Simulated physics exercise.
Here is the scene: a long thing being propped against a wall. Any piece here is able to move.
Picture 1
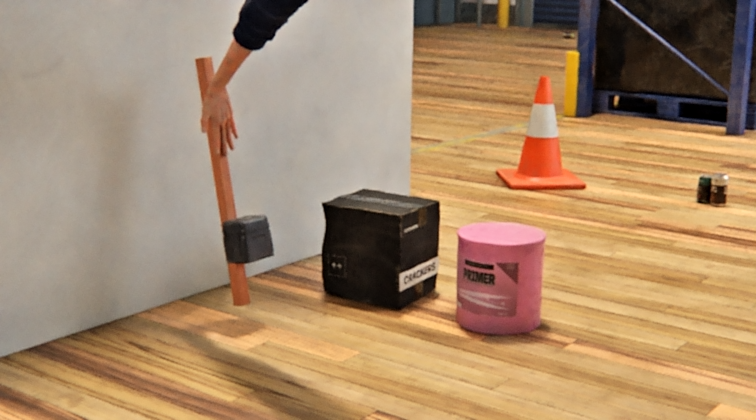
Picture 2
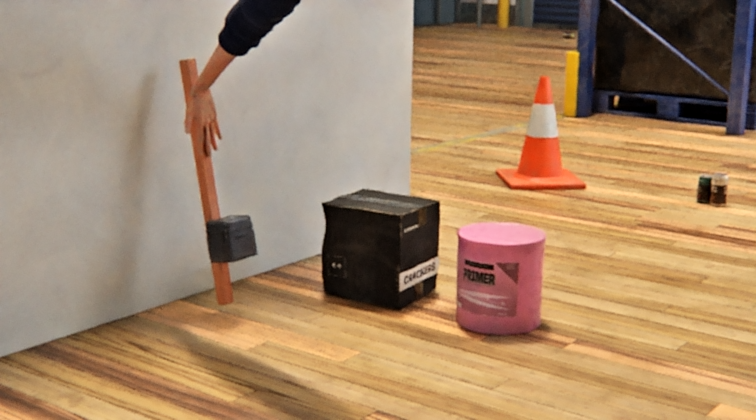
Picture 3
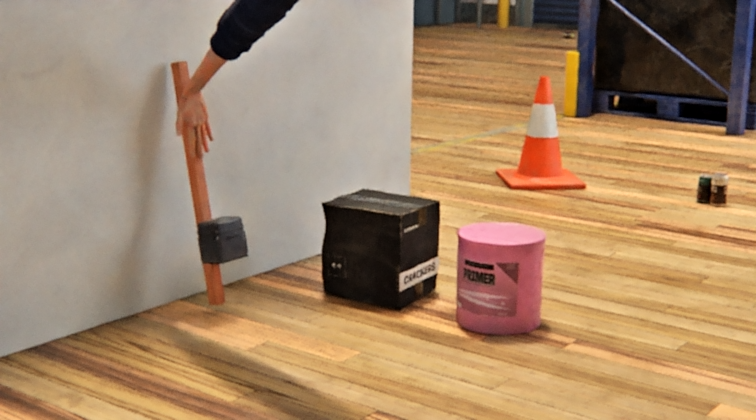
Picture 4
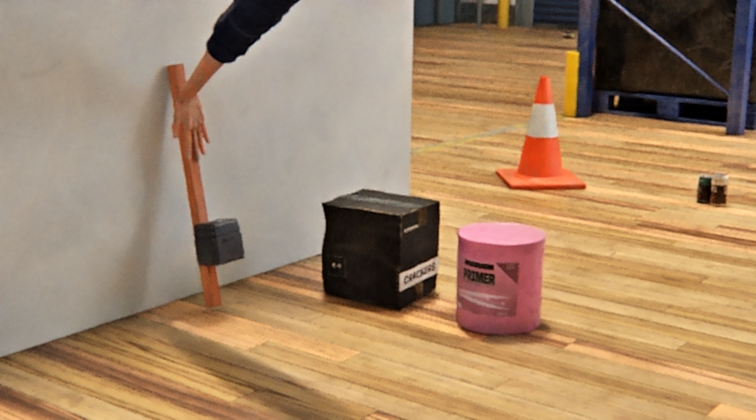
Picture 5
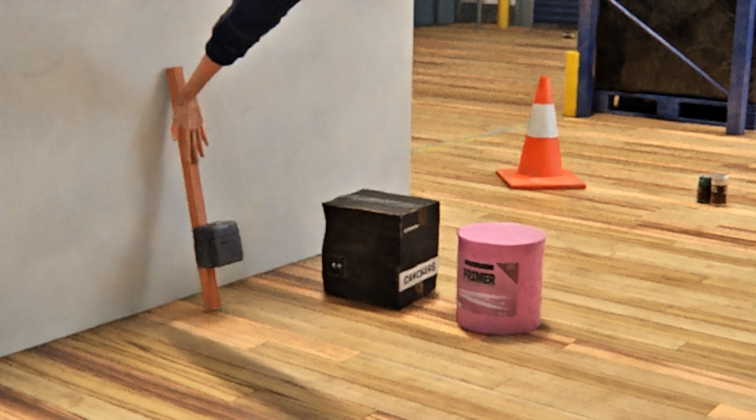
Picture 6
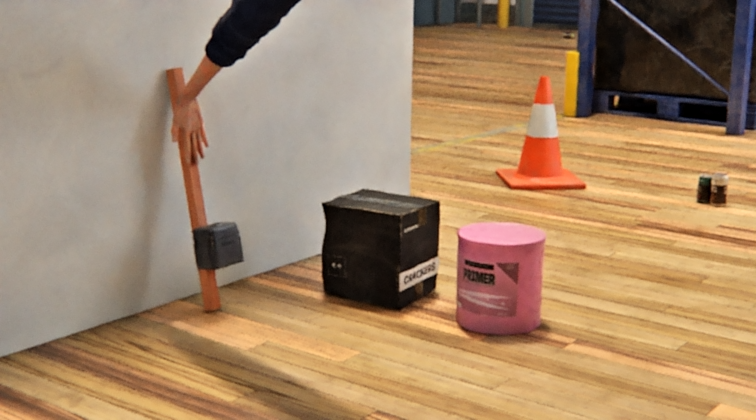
A hand moves an orange pole left and props it against the pale wall.
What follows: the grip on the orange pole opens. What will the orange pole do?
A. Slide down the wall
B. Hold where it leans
(B) Hold where it leans.
Then, 0.30 s past the last view, nothing moves.
Then, 0.70 s past the last view, orange pole resting near (194, 191).
Finally, all 3 still in place. Final places as the last picture's camera would see them, orange pole near (194, 191). The pole holds.
